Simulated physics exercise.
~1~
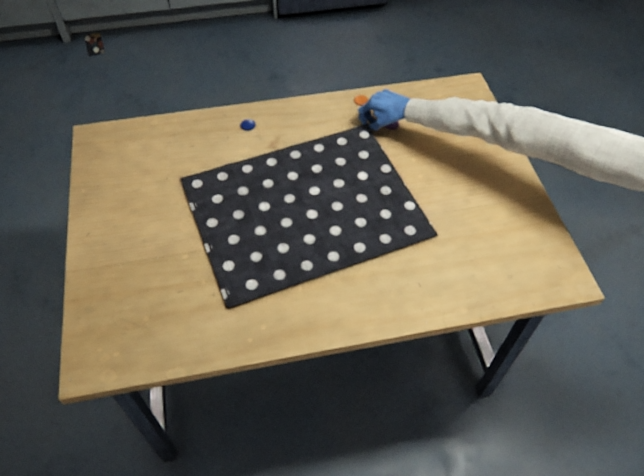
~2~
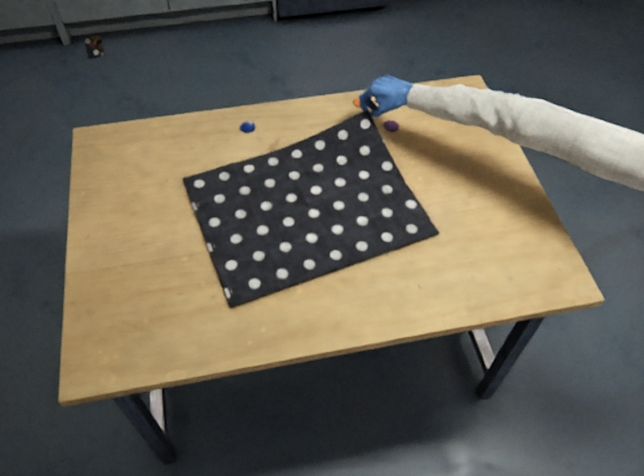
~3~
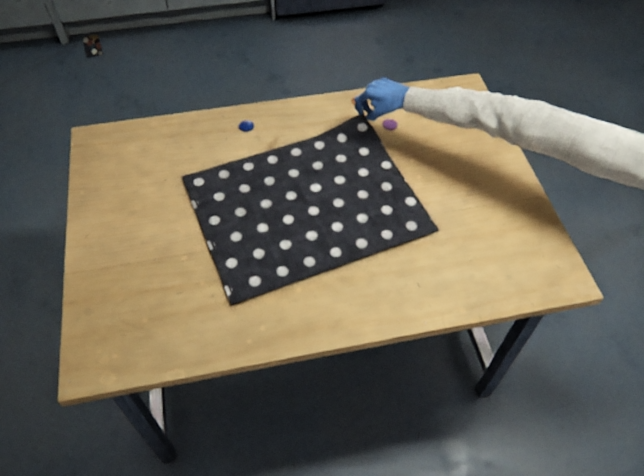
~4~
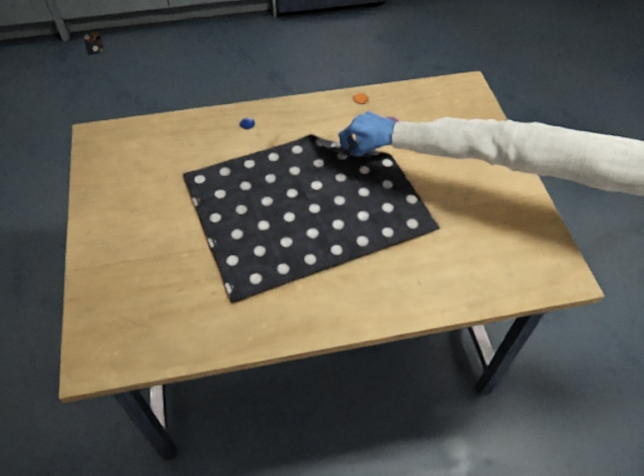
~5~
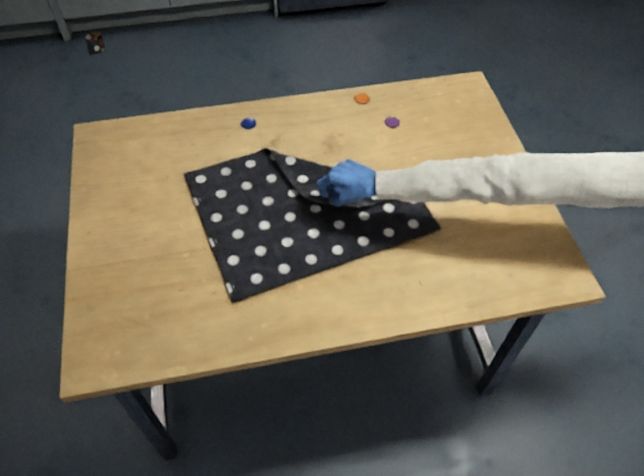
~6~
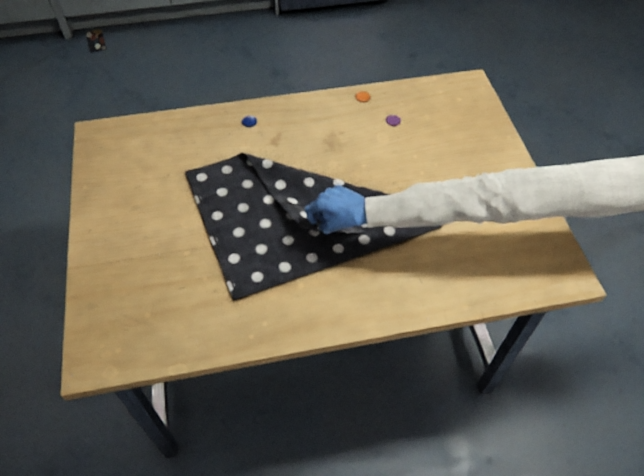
A blue-gloved hand took hold of the far right corner of a black napkin with white dots on a wooden table and folded it down toward the near side, leaving the orange, purple and blue discs uncovered beyond it.
